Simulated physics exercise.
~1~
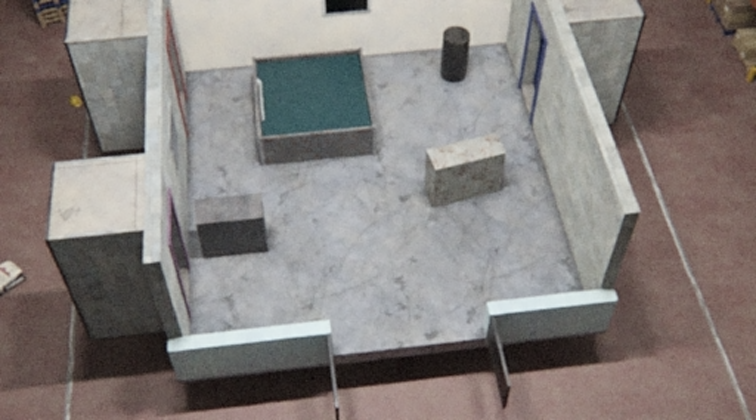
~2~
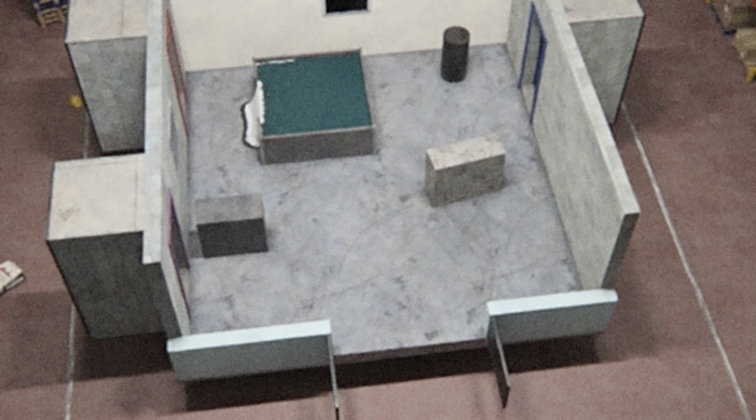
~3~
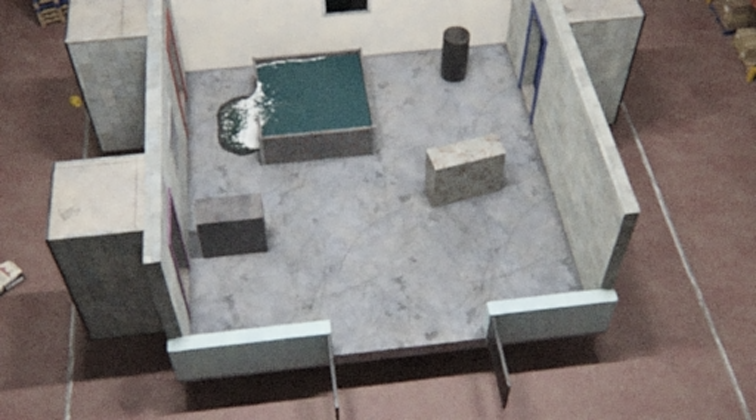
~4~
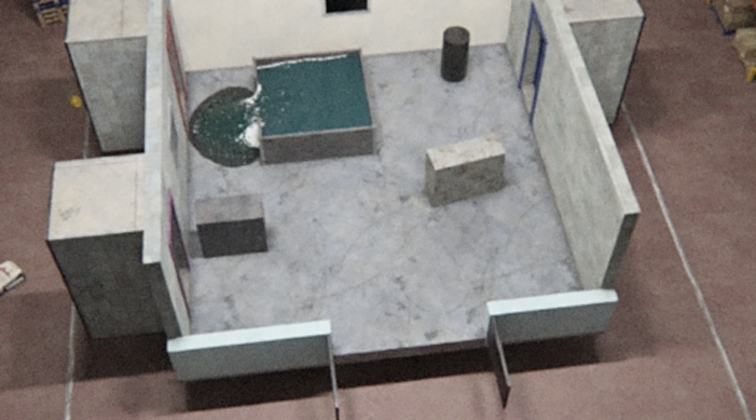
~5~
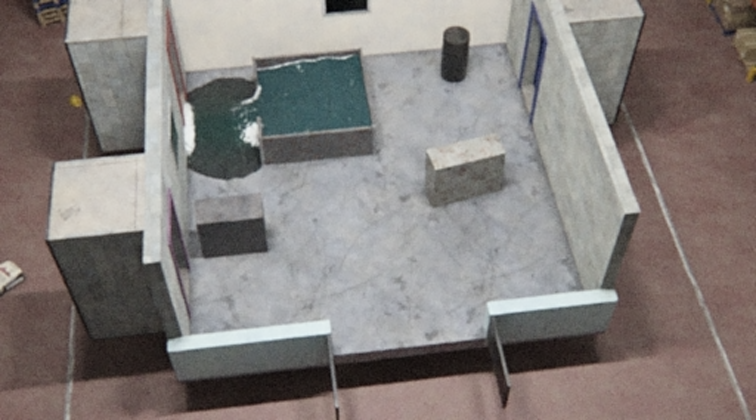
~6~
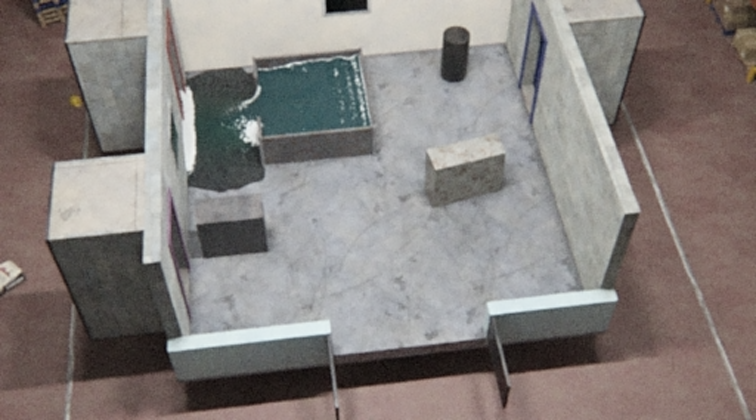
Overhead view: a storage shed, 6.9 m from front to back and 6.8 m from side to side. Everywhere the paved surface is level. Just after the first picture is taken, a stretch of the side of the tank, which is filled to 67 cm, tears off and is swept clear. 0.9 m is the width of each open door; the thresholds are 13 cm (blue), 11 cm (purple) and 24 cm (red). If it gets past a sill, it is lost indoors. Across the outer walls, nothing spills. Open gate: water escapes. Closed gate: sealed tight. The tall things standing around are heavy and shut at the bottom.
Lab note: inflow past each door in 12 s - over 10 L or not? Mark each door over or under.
Blue door: Under; purple door: Under; red door: Over.
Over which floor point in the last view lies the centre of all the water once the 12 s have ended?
Roughly (375, 172).
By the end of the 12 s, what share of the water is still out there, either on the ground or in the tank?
I'd say close to 90 percent is still there.
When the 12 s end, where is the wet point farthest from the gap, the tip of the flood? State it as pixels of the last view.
That's around (582, 314) in the last picture.
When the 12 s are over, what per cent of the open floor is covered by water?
Near 100 per cent is wet.
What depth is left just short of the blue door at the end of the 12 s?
The depth there is near 7.0 cm.
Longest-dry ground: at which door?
Last comes the blue one.
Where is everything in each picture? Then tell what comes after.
Still water, 67 cm deep, in the tank at (313, 95), in the first frame.
Water pours out at (261, 114) and has run 0.6 m, to (249, 104); deepest outside 35 cm, 67 cm at the tank's back, in the second frame.
The front is at (223, 111), 0.9 m from the gap at (261, 116); 0.9 m2 of floor is under water; 67 cm left at the back of the tank, in the third frame.
The front is at (193, 122), 1.4 m from the gap at (261, 116); 2.1 m2 of floor is under water; 67 cm left at the back of the tank, in the fourth frame.
The front is at (187, 99), 1.7 m from the gap at (261, 116); 3.2 m2 of floor is under water; 65 cm left at the back of the tank, in the fifth frame.
The front is at (186, 83), 2.0 m from the gap at (261, 116); 3.8 m2 of floor is under water; 58 cm left at the back of the tank, in the sixth frame.
A moment later water covers 10 % of the floor and is deepest (50 cm) near (186, 73); blue door not reached, purple door not reached, red door 42 cm at the sill, 54 L in.
Soon after water covers 20 % of the floor and is deepest (44 cm) near (186, 73); blue door not reached, purple door 8 cm at the sill, 0 L in, red door 38 cm at the sill, 125 L in.
Next water covers 45 % of the floor and is deepest (28 cm) near (187, 129); blue door not reached, purple door 8 cm at the sill, 0 L in, red door 27 cm at the sill, 167 L in.
Later on water covers 90 % of the floor and is deepest (20 cm) near (499, 44); blue door 4 cm at the sill, 0 L in, purple door 4 cm at the sill, 0 L in, red door 16 cm at the sill, 177 L in.
At the end water covers 100 % of the floor and is deepest (11 cm) near (499, 44); blue door 7 cm at the sill, 0 L in, purple door 3 cm at the sill, 0 L in, red door 9 cm at the sill, 177 L in.
